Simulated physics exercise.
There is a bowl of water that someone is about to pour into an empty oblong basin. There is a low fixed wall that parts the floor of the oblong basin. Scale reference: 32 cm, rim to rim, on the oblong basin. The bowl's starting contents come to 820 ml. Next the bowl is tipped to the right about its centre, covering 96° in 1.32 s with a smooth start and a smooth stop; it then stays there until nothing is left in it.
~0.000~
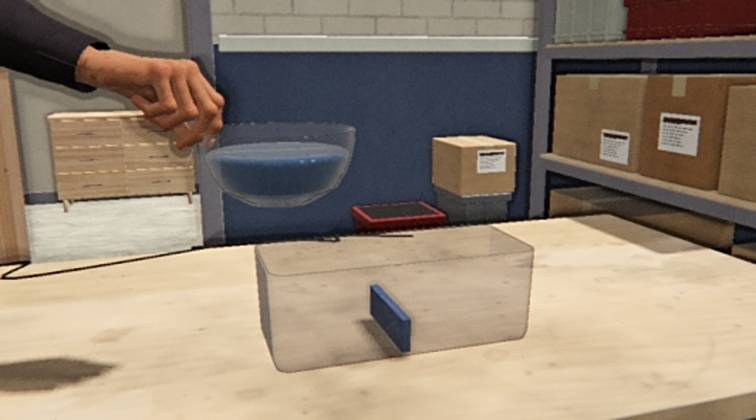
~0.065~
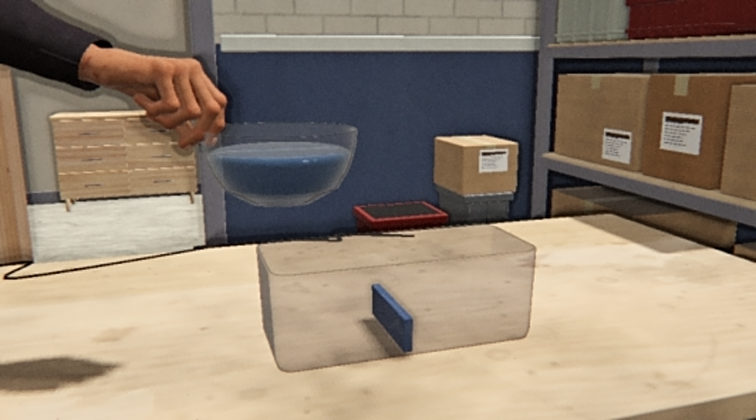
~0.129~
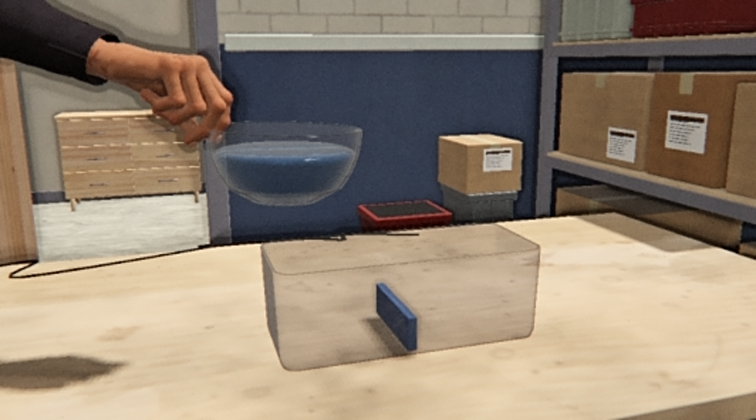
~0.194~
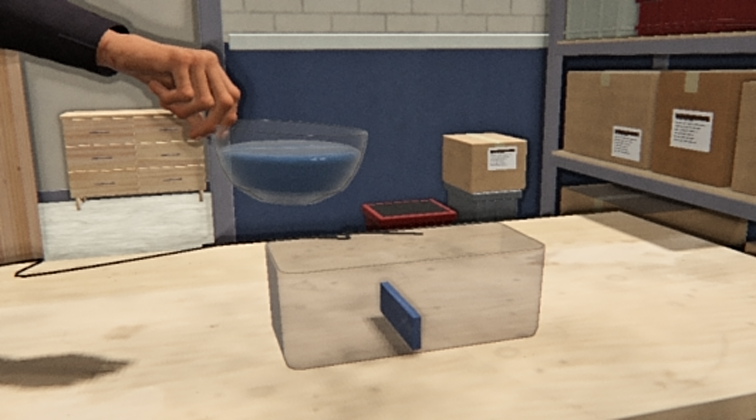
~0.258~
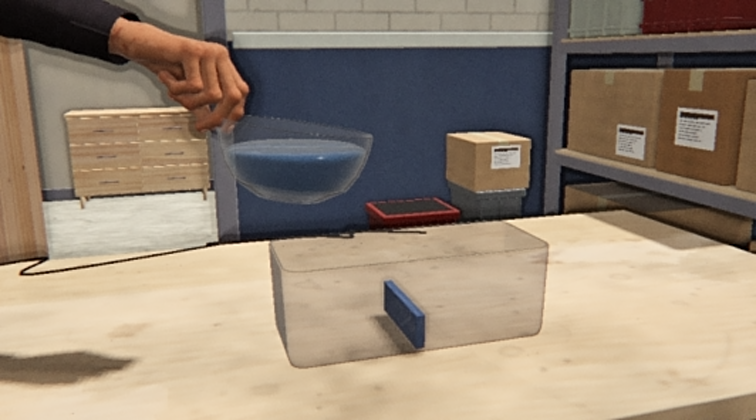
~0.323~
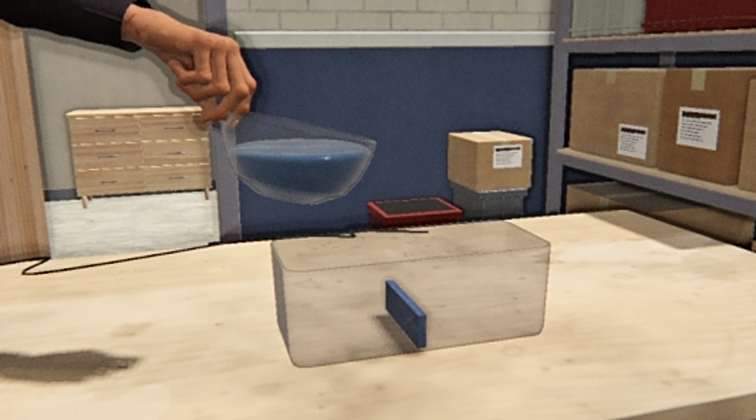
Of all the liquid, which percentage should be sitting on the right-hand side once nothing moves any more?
Around 61 per cent should be sitting there.
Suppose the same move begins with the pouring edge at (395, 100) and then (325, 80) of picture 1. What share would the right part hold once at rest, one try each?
Try 1: 95 %; try 2: 45 %.
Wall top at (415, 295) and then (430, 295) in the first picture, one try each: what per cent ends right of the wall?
15 per cent first, 0 per cent second.
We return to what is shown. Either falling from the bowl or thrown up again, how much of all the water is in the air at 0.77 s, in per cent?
Near 26 in a hundred.
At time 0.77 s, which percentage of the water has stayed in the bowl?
Fraction remaining: Approx. 56 per cent.
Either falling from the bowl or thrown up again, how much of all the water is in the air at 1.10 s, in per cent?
Near 5 per cent, I'd say.
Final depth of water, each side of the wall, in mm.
Roughly 16 mm on the left side and 24 mm on the right side.
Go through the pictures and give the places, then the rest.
In the first picture, it leans 0°; its right rim is at (351, 129); the water meets the walls at (205, 155) and (345, 148); the oblong basin's rim runs from (261, 261) to (511, 237); the wall's top is at (389, 302).
In the second picture, it leans 1°; its right rim is at (353, 129); the water meets the walls at (207, 154) and (347, 148).
In the third picture, it leans 2°; its right rim is at (358, 130); the water meets the walls at (212, 153) and (352, 148).
In the fourth picture, it leans 5°; its right rim is at (363, 133); the water meets the walls at (218, 152) and (357, 148).
In the fifth picture, it leans 9°; its right rim is at (368, 136); the water meets the walls at (224, 151) and (363, 147).
In the sixth picture, it leans 14°; its right rim is at (372, 142); the water meets the walls at (228, 151) and (367, 146).
Then, 0.77 s in, the tilt is 61° and 56 per cent is still to pour, 3 is left of the wall and 16 right of it.
Then, 1.10 s in, the tilt is 90° and 7 per cent is still to pour, 27 is left of the wall and 61 right of it.
Then, 1.45 s in, the tilt is 96° and 0 per cent is still to pour, 39 is left of the wall and 61 right of it.
Then, 1.82 s in, the tilt is 96° and 0 per cent is still to pour, 39 is left of the wall and 61 right of it.
Finally, 39 per cent lies left of the wall, 61 right of it and 0 outside.
